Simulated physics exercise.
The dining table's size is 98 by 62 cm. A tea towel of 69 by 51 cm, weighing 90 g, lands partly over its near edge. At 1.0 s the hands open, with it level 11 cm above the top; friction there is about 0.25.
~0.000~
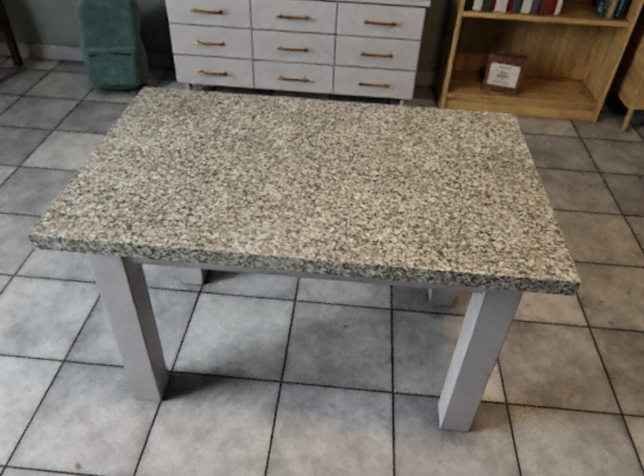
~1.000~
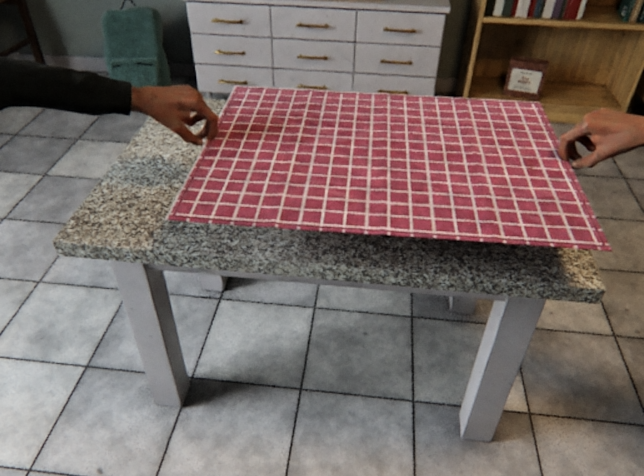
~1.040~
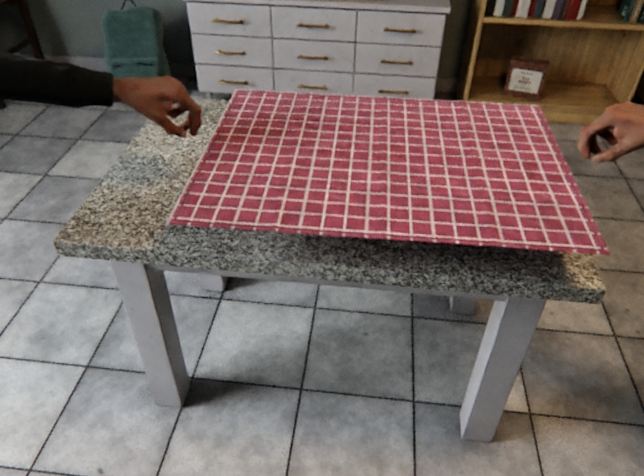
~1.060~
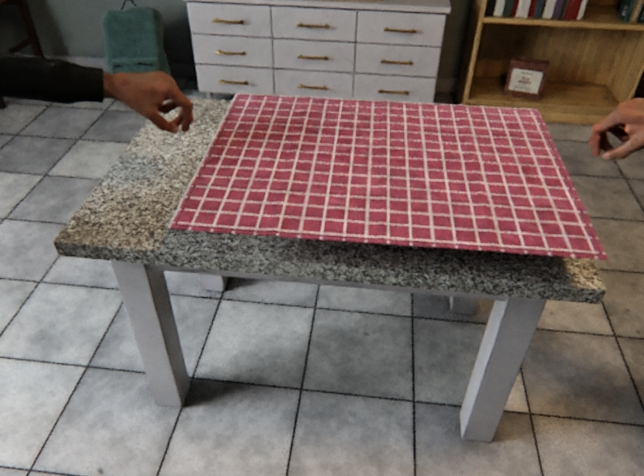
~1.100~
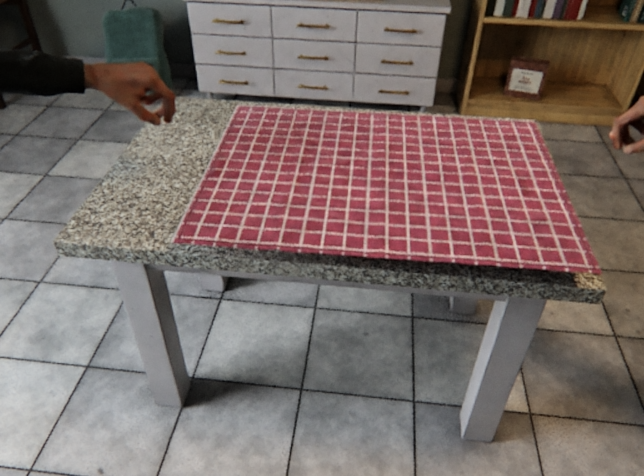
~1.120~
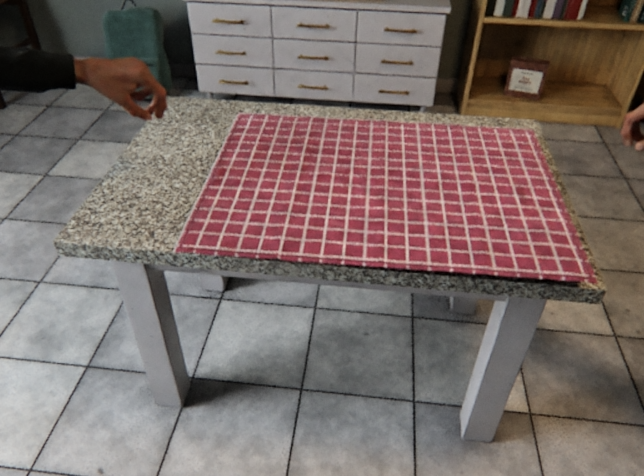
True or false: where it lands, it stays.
True.
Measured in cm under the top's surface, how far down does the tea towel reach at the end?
4 cm or so.
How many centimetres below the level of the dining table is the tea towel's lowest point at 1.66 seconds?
Roughly 4 cm.
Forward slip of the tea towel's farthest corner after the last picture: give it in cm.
The rear point moves forward by roughly 0 cm.
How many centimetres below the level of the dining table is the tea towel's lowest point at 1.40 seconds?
Roughly 4 cm.
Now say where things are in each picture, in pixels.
In the first picture, the bare dining table.
In the second picture, tea towel corners (166, 220) (235, 86) (539, 103) (611, 251).
In the third picture, tea towel corners (167, 224) (236, 90).
In the fourth picture, tea towel corners (168, 229) (236, 94).
In the fifth picture, tea towel corners (171, 243) (238, 106).
In the sixth picture, tea towel corners (173, 252) (238, 114) (532, 130) (597, 284).
By 1.4 s, 90 % of the tea towel is still over the top.
By 1.7 s, 90 % of the tea towel is still over the top.
By 1.9 s, 90 % of the tea towel is still over the top.
By 2.2 s, 90 % of the tea towel is still over the top.
By 4.4 s, 90 % of the tea towel is still over the top.
